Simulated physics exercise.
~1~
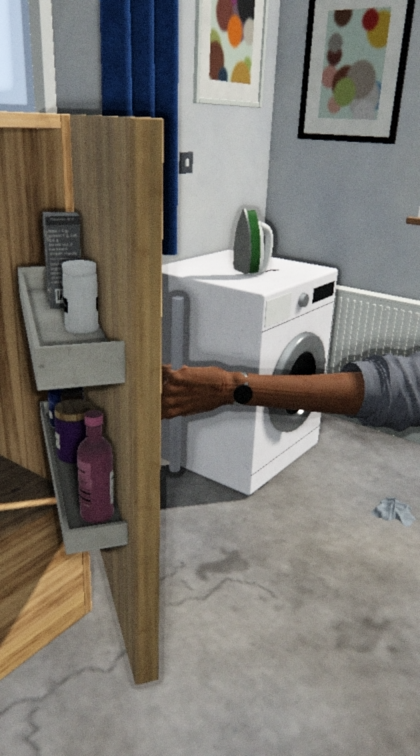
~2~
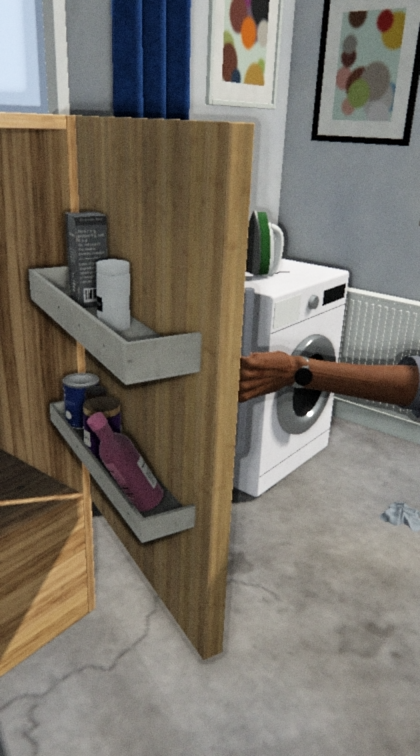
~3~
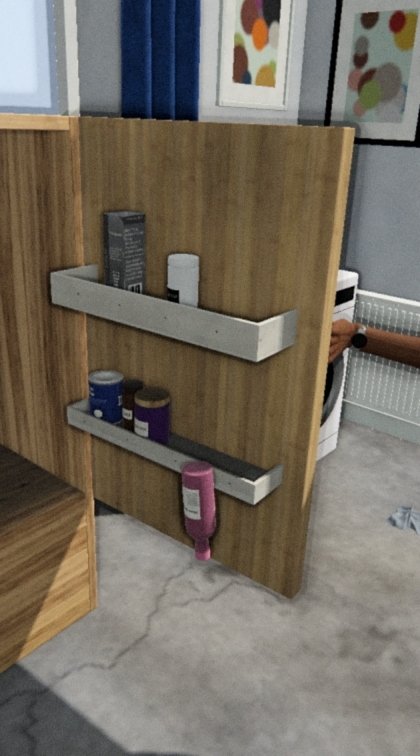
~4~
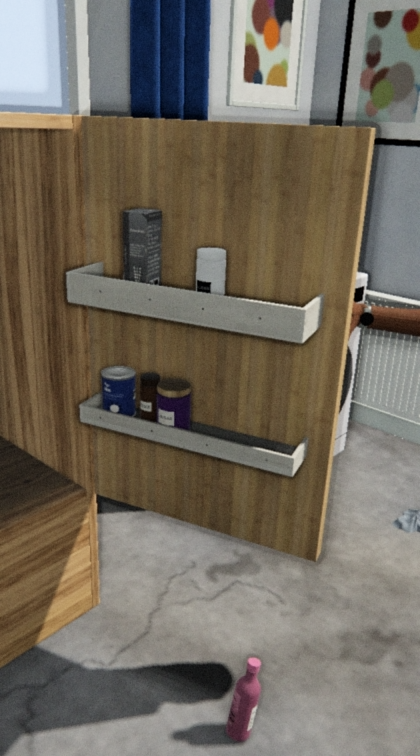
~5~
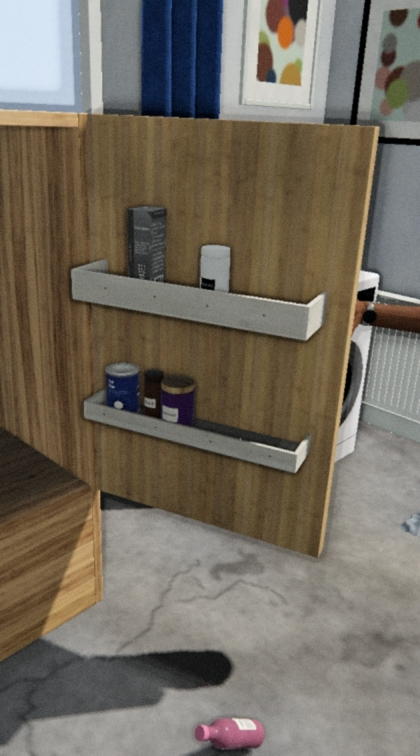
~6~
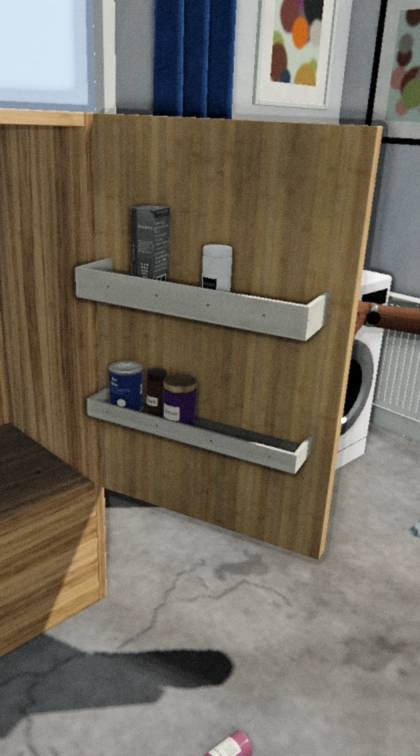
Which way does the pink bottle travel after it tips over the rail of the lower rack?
It moves down, dropping from the rack to the concrete floor.
